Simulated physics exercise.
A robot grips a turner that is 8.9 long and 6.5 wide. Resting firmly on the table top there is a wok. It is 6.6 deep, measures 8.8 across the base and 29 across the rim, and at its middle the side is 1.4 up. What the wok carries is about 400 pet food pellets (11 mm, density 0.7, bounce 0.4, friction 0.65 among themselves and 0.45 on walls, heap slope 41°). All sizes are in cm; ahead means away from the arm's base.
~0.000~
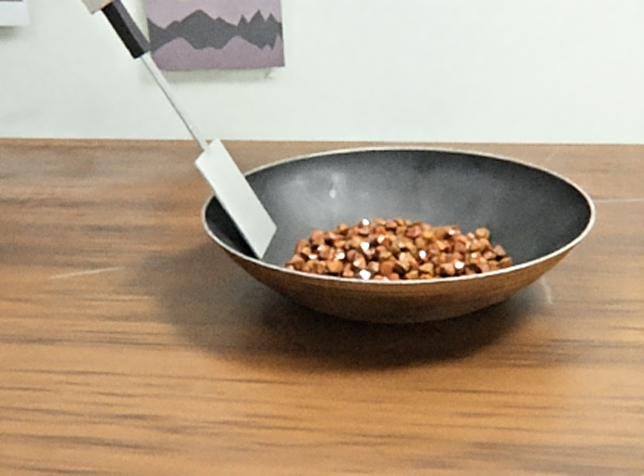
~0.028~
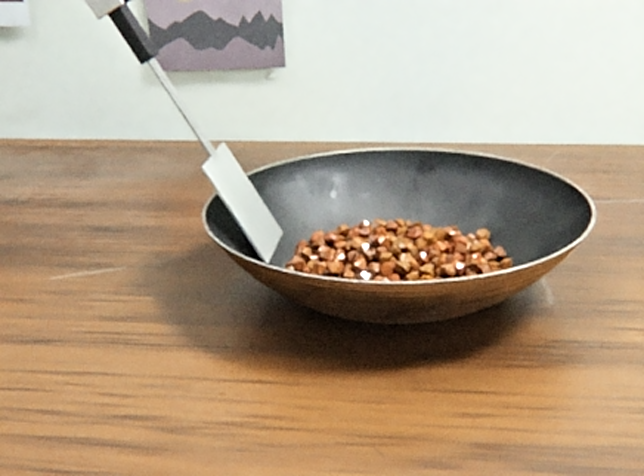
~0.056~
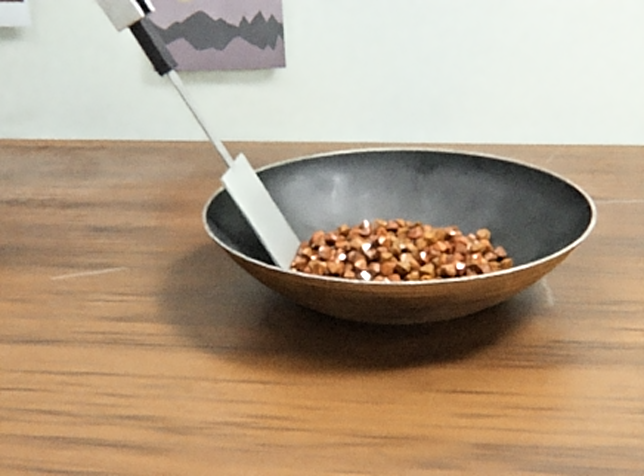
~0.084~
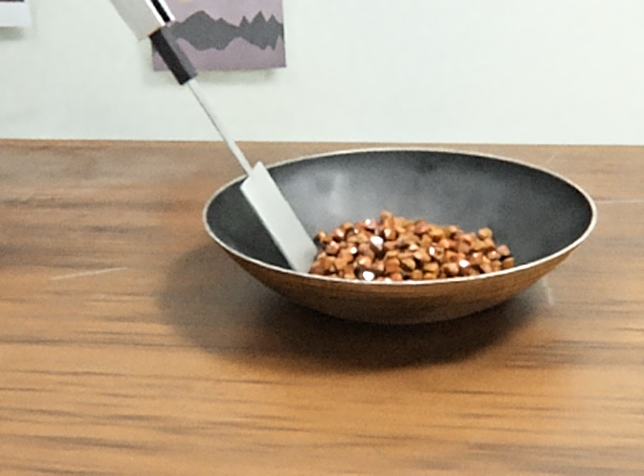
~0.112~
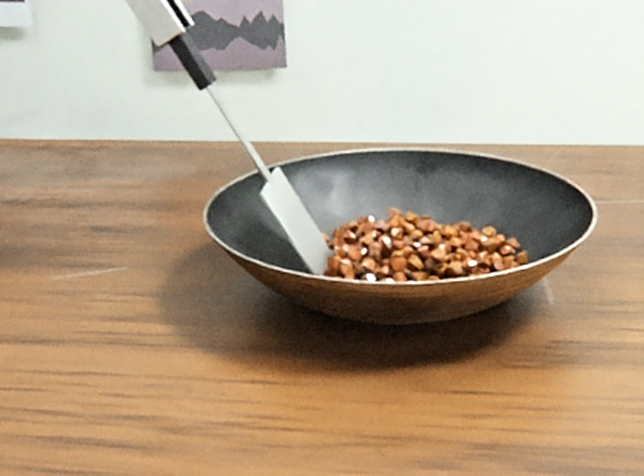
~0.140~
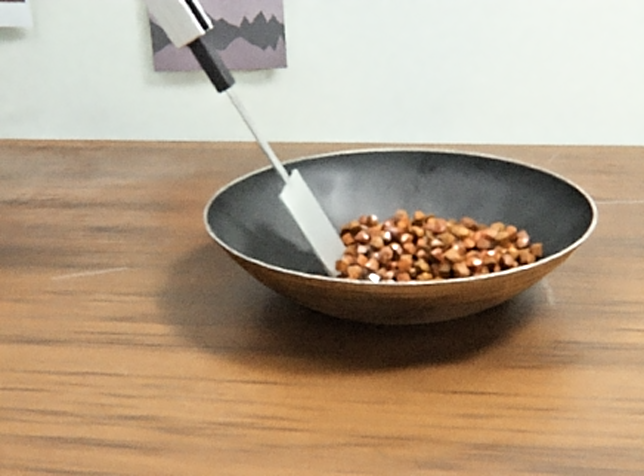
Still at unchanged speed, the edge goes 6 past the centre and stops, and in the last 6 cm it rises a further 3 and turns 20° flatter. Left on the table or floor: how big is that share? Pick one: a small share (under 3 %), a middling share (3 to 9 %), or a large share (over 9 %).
A small share.
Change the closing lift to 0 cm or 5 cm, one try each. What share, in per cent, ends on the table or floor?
Roughly 0 per cent, then 0 per cent.
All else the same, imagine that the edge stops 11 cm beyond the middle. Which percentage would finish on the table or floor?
Estimate: Approx. 20 %.
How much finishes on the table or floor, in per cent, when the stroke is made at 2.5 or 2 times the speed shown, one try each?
5 and 0 %.
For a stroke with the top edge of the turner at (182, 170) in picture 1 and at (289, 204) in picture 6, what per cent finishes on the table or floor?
0 per cent.
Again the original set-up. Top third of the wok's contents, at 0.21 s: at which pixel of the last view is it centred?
(477, 248).
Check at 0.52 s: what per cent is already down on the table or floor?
0 per cent.
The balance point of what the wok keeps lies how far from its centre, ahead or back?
The balance point lies close to 5.0 cm ahead.
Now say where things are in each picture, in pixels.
In the first frame, turner top edge at (206, 150), sloping 60°; upper third of the load around (392, 253), from x 290 to 505, top at y 225; 401 in the wok.
In the second frame, turner top edge at (213, 154), sloping 60°; upper third of the load around (393, 253), from x 290 to 505, top at y 225.
In the third frame, turner top edge at (231, 166), sloping 60°; upper third of the load around (393, 254), from x 295 to 510, top at y 225.
In the fourth frame, turner top edge at (250, 174), sloping 60°; upper third of the load around (402, 250), from x 305 to 510, top at y 220.
In the fifth frame, turner top edge at (269, 180), sloping 60°; upper third of the load around (415, 249), from x 305 to 525, top at y 215.
In the sixth frame, turner top edge at (288, 183), sloping 60°; upper third of the load around (437, 250), from x 305 to 535, top at y 215; 401 in the wok.
After 0.21 s, sloping 59°, highest piece 5 above the table; 401 in the wok.
After 0.28 s, sloping 49°, highest piece 6 above the table; 401 in the wok.
After 0.52 s, sloping 40°, highest piece 6 above the table; 401 in the wok.
After 1.57 s, sloping 40°, highest piece 6 above the table; 401 in the wok.
At rest, 401 in the wok. That is 0 % on the table or floor.
